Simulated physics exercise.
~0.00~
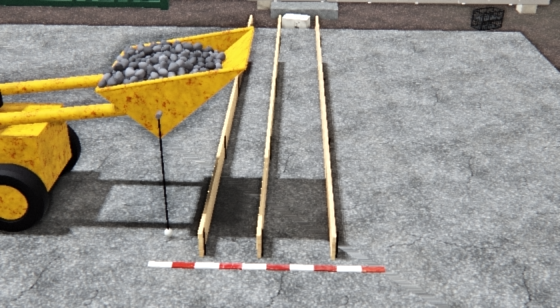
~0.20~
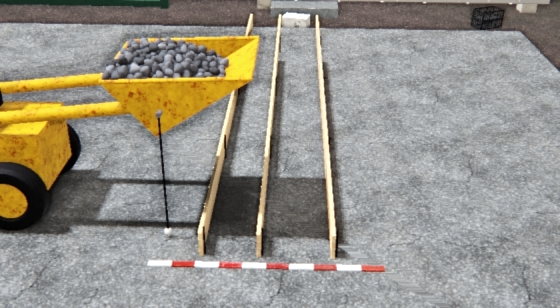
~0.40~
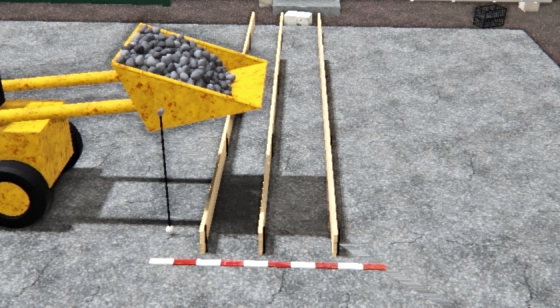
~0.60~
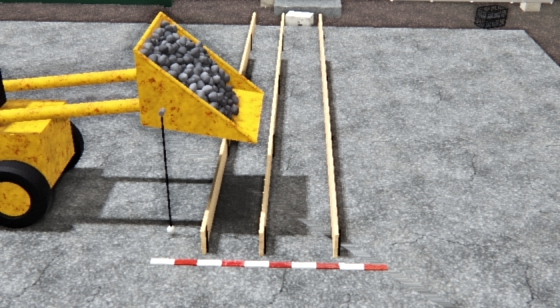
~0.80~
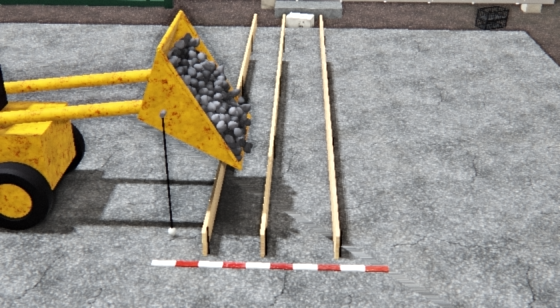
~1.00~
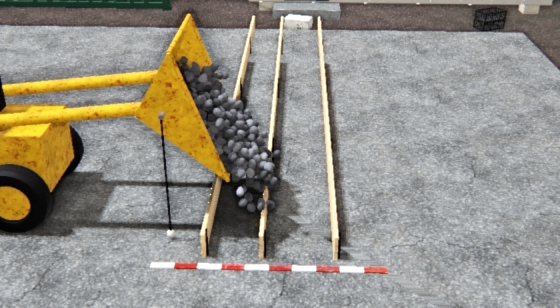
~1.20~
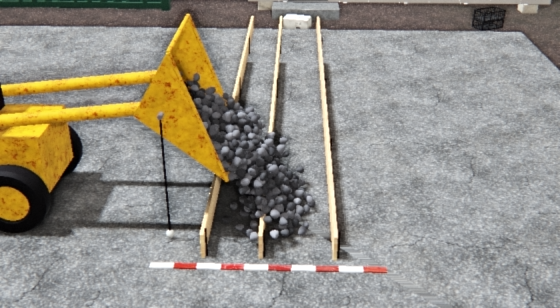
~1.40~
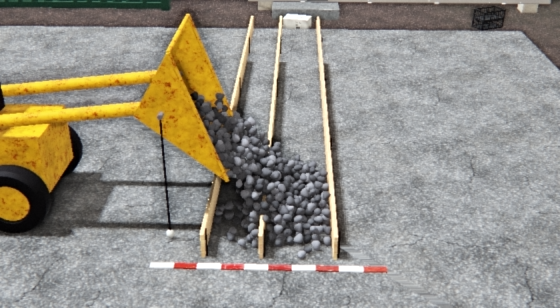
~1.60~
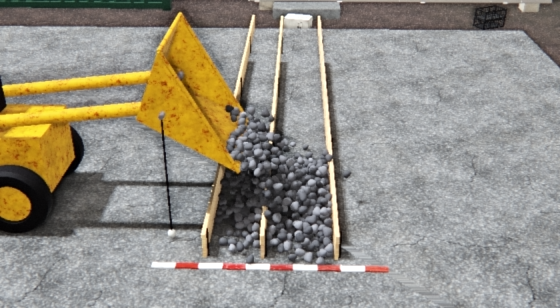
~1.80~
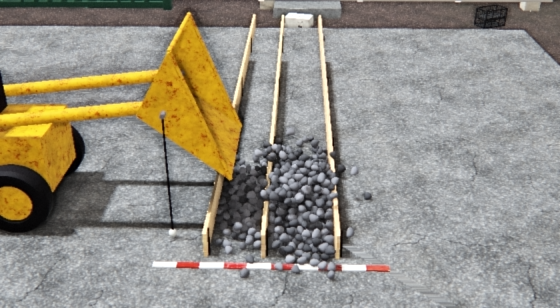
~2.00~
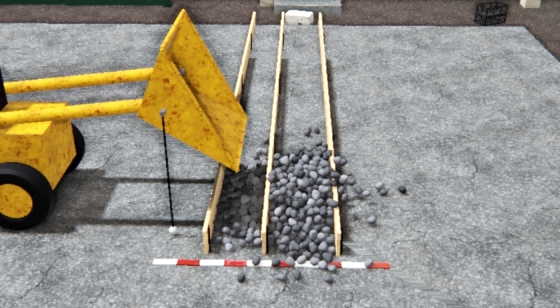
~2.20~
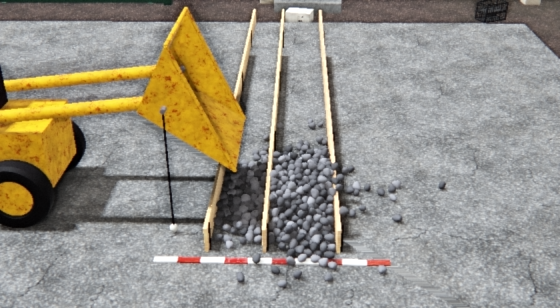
A yellow loader stands at the left of a grey, cracked paved yard, seen from above by a slightly swaying camera, its raised bucket heaped with smooth dark grey stones. To its right, three wooden boards form two long bays, with a red and white staff lying across their near ends. The bucket tips steadily forward and down to the right, and the stones slide out, pouring over the boards into both bays. It then jerks back and forth, shaking out the rest. Finally the bucket is empty, most stones lie in the far bay, fewer in the near one, and a few are scattered beyond.
